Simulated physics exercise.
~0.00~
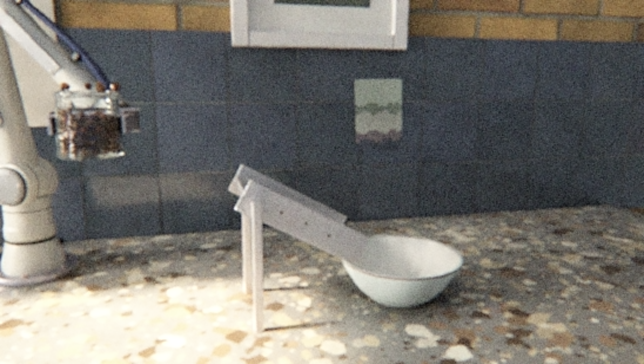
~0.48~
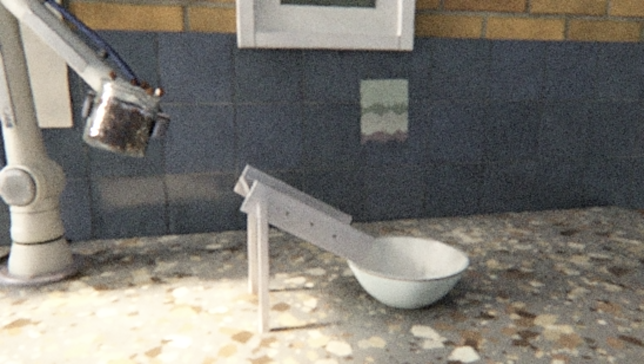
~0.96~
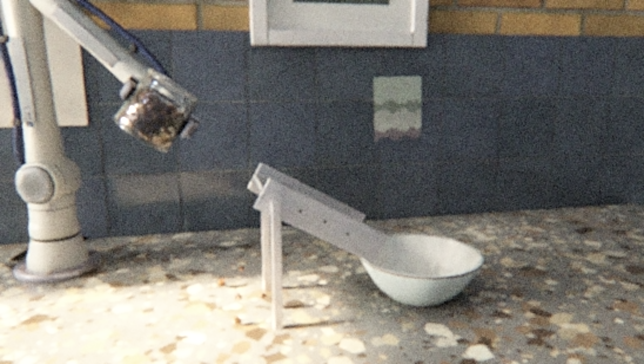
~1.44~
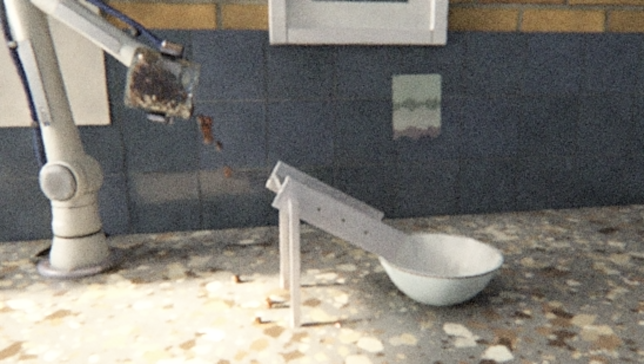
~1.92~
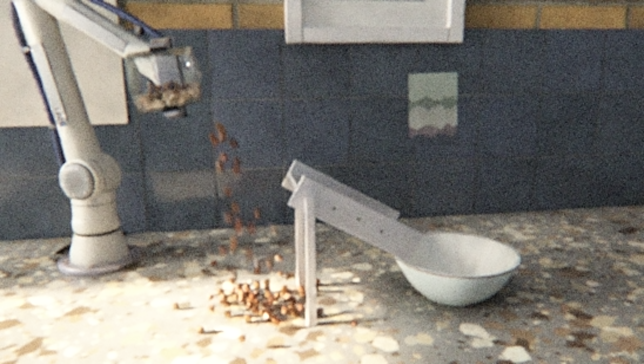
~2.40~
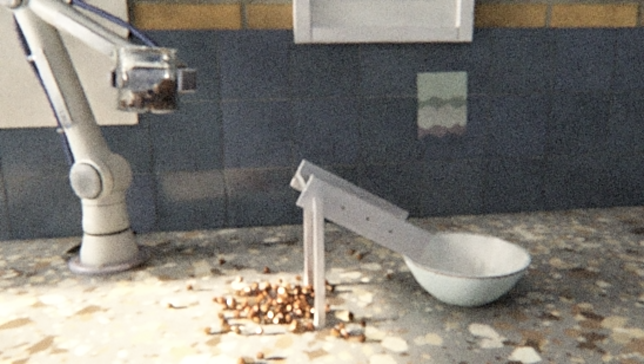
The video shows a robot arm tilting a clear beaker of brown pellets near a sloped chute leading to a white bowl; the pellets miss the chute and pile on the speckled table by its legs, before the beaker turns upright with some still inside.
